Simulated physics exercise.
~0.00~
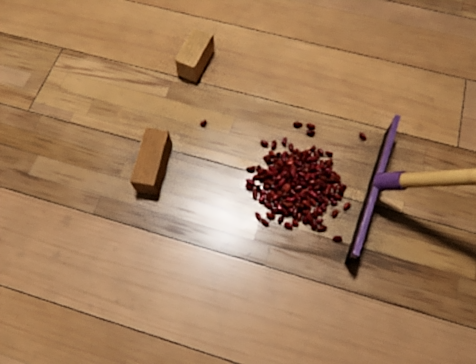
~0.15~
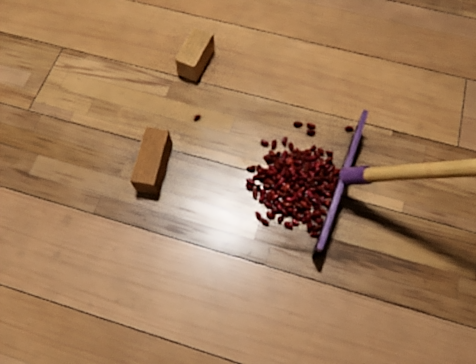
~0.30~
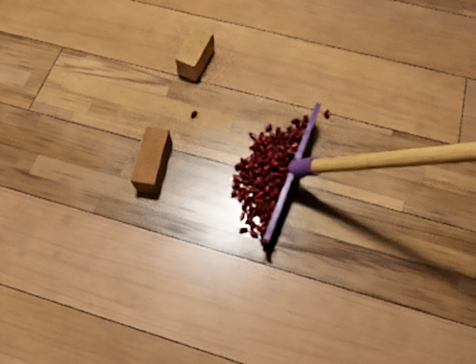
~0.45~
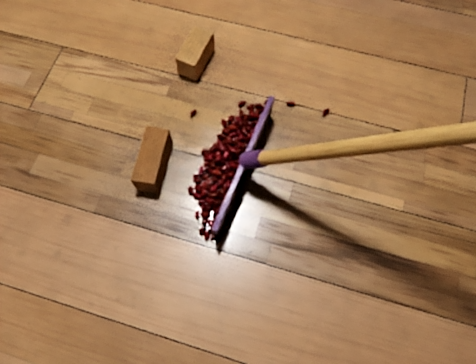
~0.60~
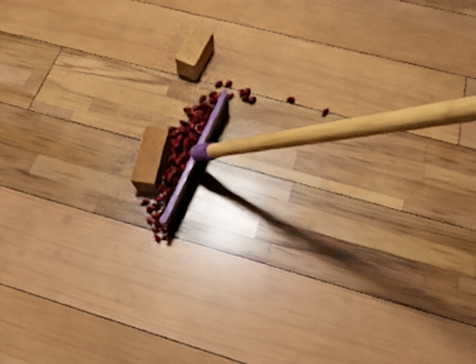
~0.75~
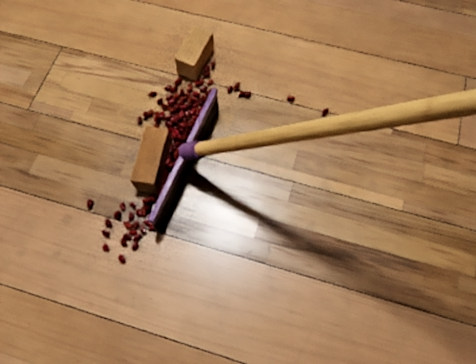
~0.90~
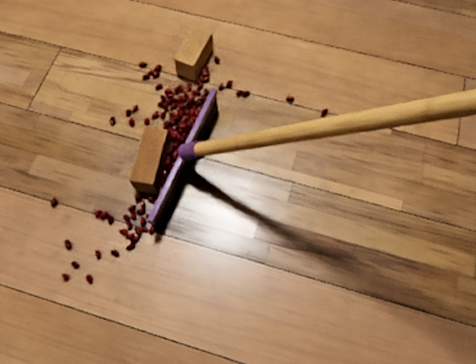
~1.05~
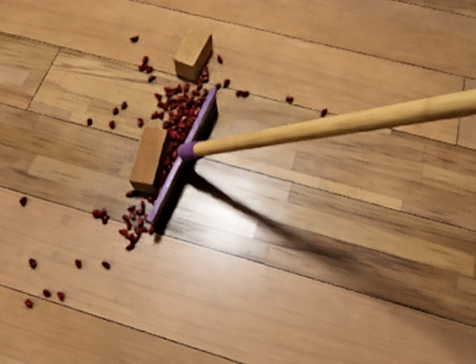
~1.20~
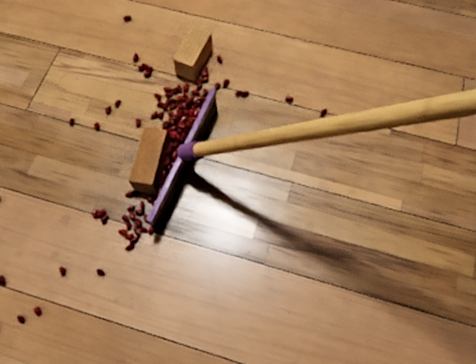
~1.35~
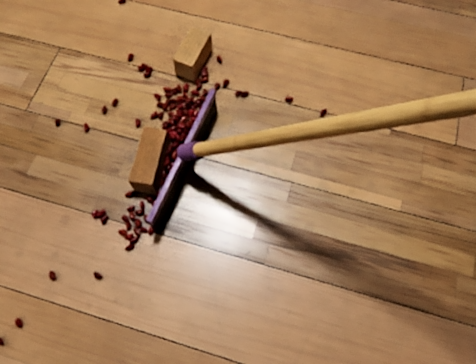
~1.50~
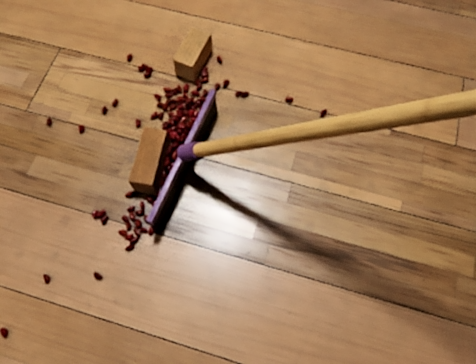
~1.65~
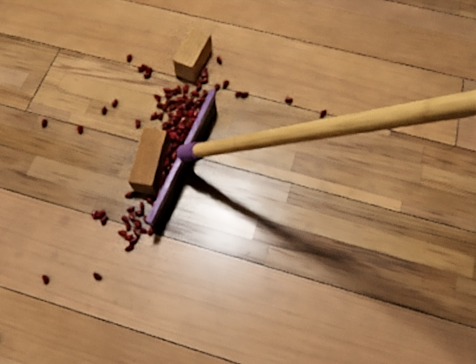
On a wooden floor, a purple squeegee pushes beans left against two blocks, scattering some beyond.
